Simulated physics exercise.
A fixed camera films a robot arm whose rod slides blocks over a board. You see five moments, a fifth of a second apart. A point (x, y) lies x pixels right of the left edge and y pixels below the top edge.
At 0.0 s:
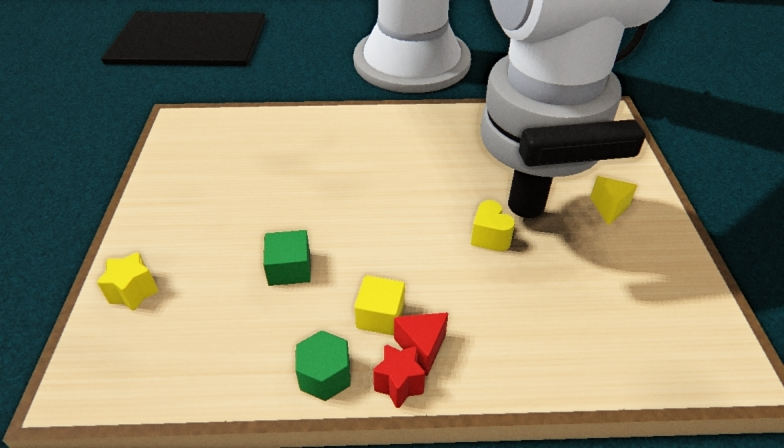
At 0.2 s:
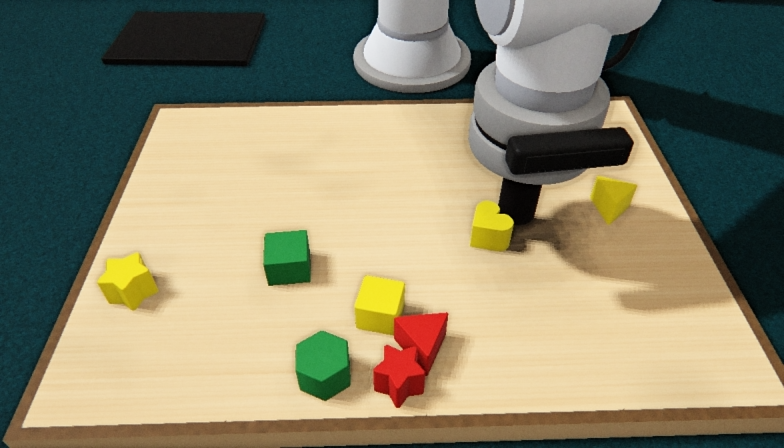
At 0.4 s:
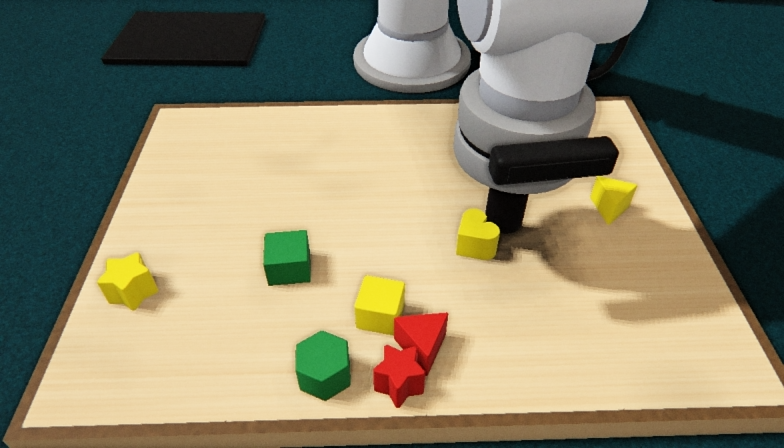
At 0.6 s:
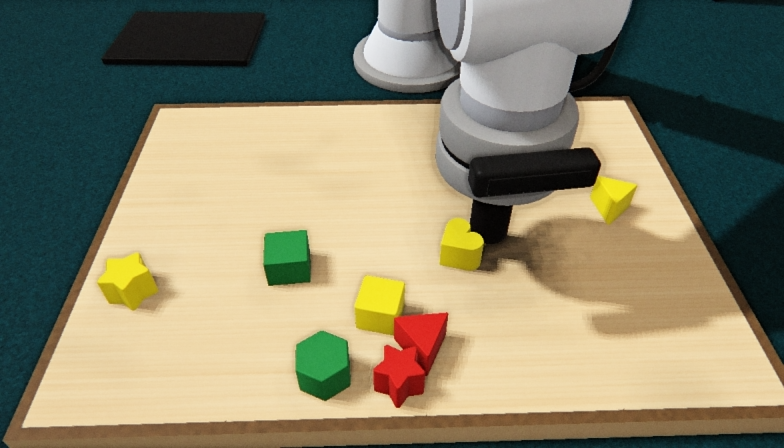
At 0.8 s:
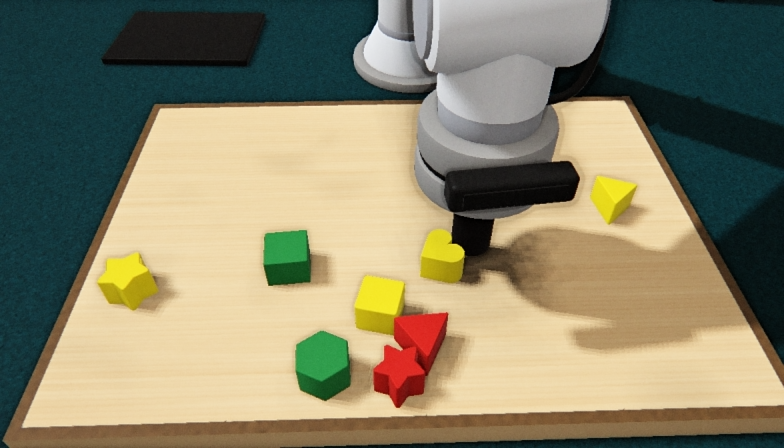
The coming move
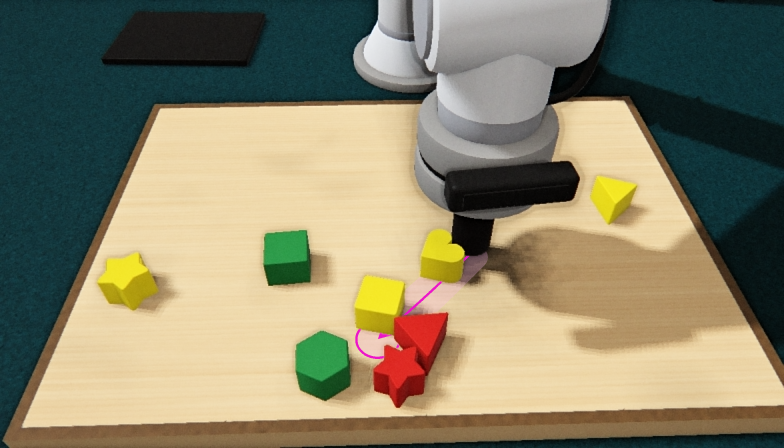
We see a robot arm with a dark rod over a wooden board of yellow, green and red blocks; the rod moves left to the yellow heart and pushes it left and slightly nearer, while the other blocks stay still.
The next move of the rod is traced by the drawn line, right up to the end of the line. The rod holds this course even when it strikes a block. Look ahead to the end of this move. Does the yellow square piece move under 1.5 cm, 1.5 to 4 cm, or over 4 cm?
The answer is over 4 cm.
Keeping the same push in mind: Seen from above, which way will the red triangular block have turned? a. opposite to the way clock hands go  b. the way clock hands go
Option a.
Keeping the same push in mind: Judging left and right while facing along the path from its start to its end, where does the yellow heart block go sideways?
It goes right.
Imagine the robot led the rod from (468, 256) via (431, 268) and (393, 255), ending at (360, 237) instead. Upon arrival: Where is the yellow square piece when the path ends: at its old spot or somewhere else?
The result: It stays put.
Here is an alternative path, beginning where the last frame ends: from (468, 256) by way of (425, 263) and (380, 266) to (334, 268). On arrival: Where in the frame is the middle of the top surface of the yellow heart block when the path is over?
Its top middle is near (334, 274).
Drawn move, from (468, 256) to (378, 339).
The first path, step by step. One third of the way, rod at (442, 269); yellow heart block at (409, 268).
Two thirds of the way, rod at (412, 296); yellow square piece at (339, 315); yellow heart block at (374, 289), turned 30° clockwise.
At the end, rod at (378, 326); green hexagonal block at (313, 361), turned 20° anticlockwise; yellow square piece at (314, 316), turned 25° anticlockwise; red triangular block at (419, 333), turned 30° anticlockwise; yellow heart block at (355, 291), turned 75° clockwise.
